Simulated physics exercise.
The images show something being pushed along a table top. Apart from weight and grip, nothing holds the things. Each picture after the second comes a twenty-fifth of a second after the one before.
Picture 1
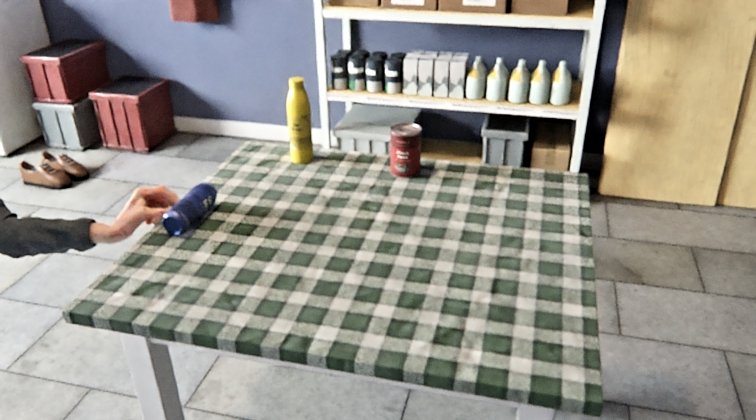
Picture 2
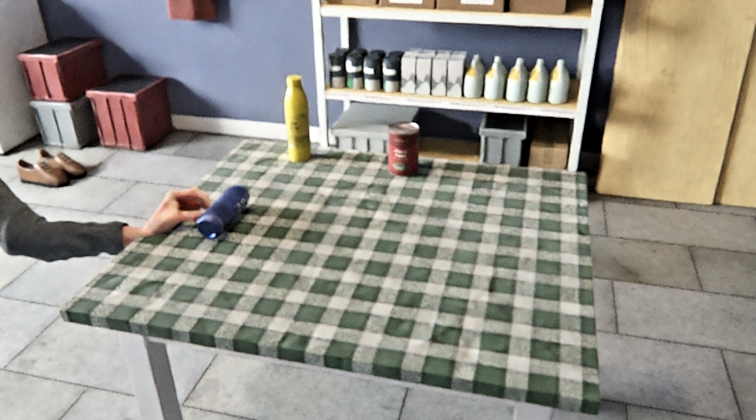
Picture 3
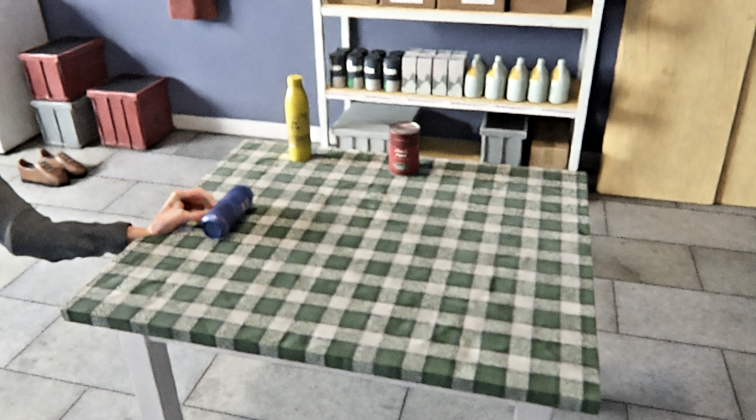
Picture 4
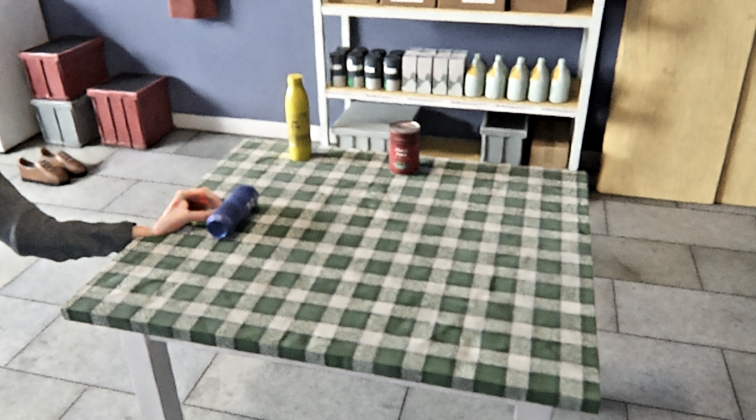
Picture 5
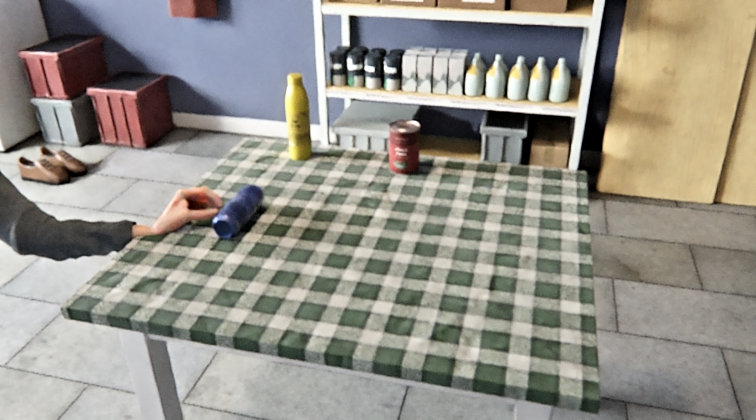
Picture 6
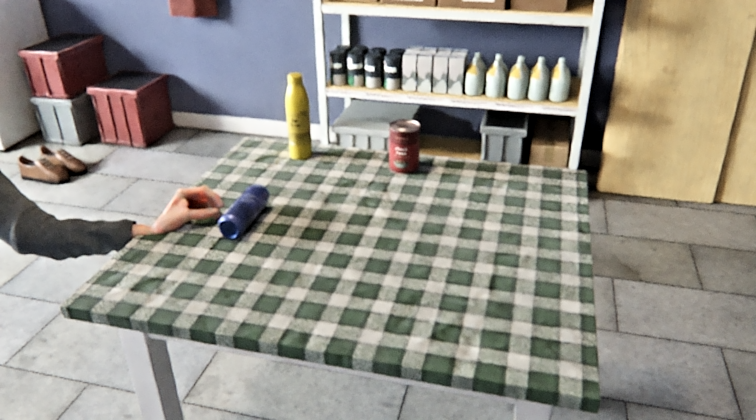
A hand pushing a blue can lying on a checked tablecloth, the can then rolling slightly right away from the fingers.
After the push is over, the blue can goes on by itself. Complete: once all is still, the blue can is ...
On the table.
Then, 0.10 s later than the last frame, blue can moved about its own width near (257, 212).
Then, 0.20 s later than the last frame, blue can moved about its own width near (267, 214).
Then, 0.30 s later than the last frame, blue can moved well along near (275, 215).
Then, 0.50 s later than the last frame, blue can moved well along near (284, 216).
When it is over, moved from the start, blue can. End places, in pixels of the last picture, blue can near (285, 216).
